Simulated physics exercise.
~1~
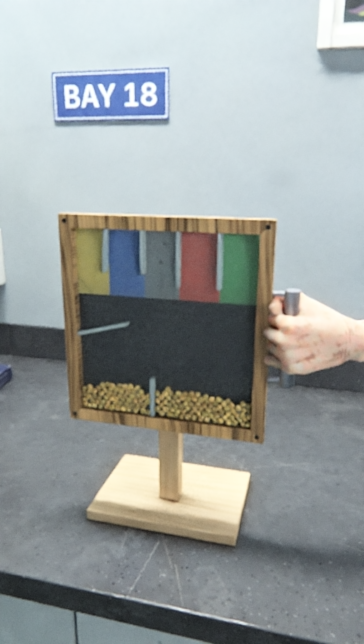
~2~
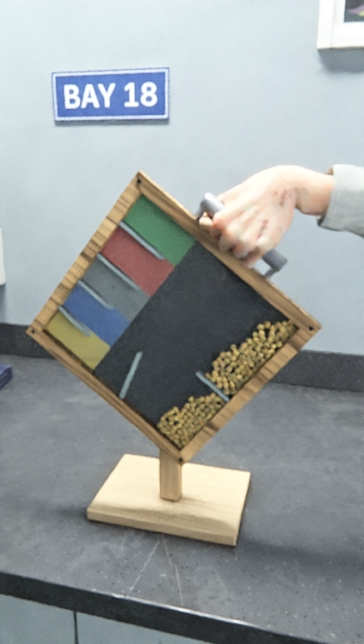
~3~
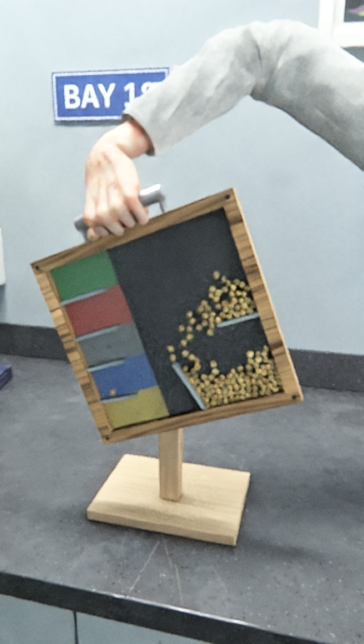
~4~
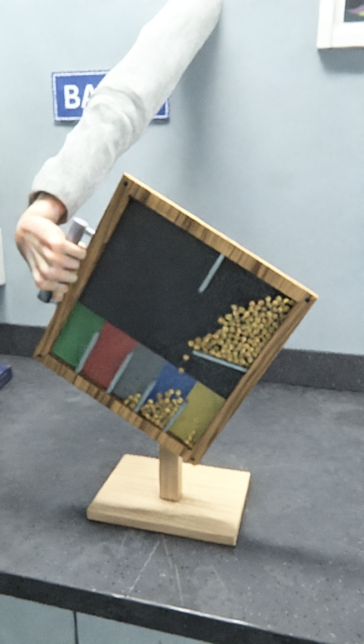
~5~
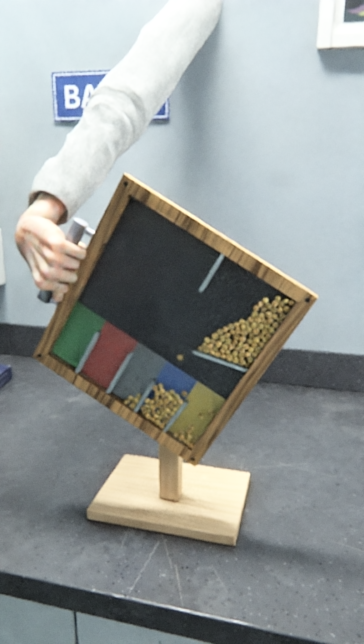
The clip shows a hand turning a framed, clear-fronted box of small yellowish beads anticlockwise on a wooden stand until its coloured pockets are at the bottom. The beads slide and spill, ending with some in the blue pocket, fewer in yellow and grey, and many heaped outside the pockets at right.
